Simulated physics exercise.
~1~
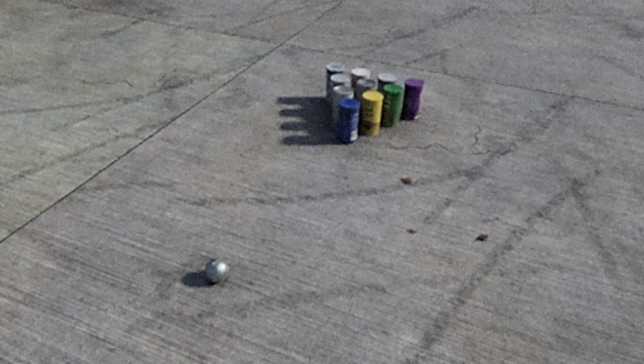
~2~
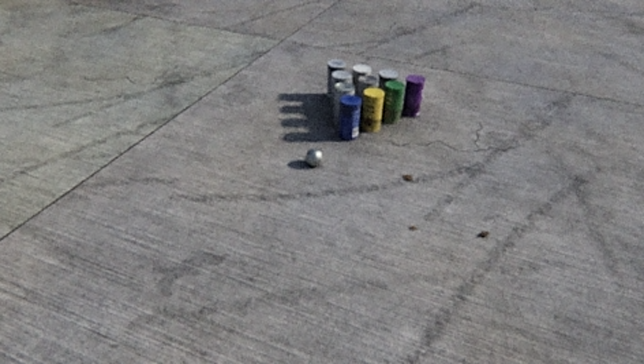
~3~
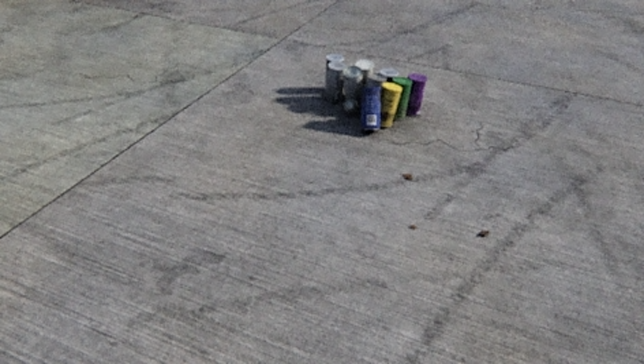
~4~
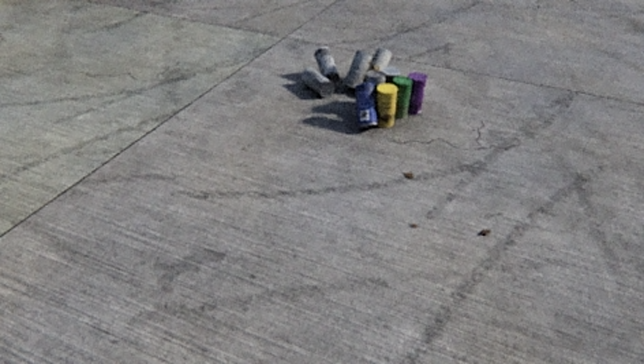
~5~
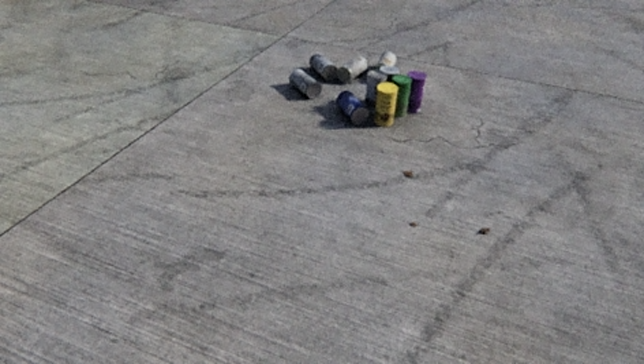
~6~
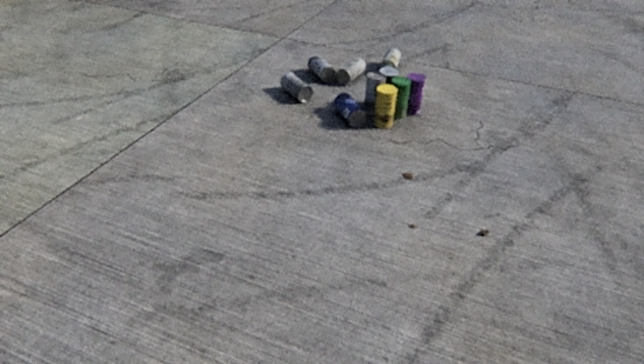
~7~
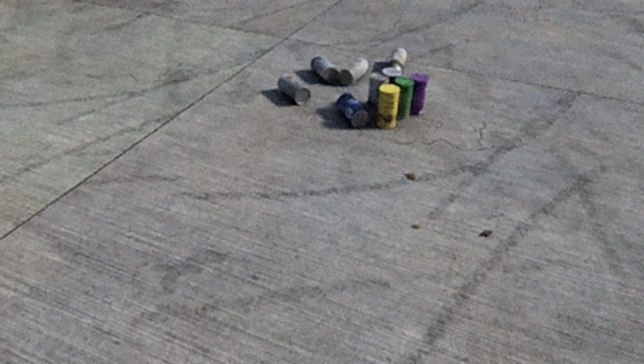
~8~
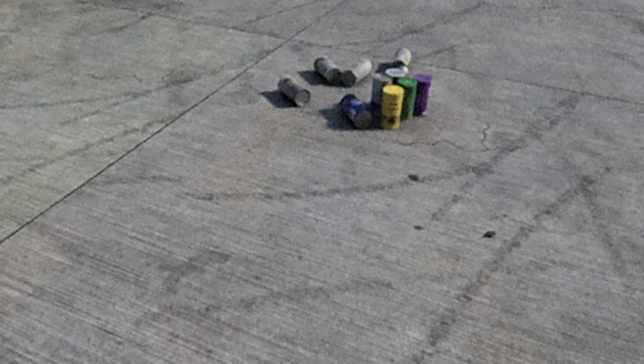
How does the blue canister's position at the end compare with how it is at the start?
At the start the blue canister stands upright at the front of the group, and at the end it lies on its side on the concrete.
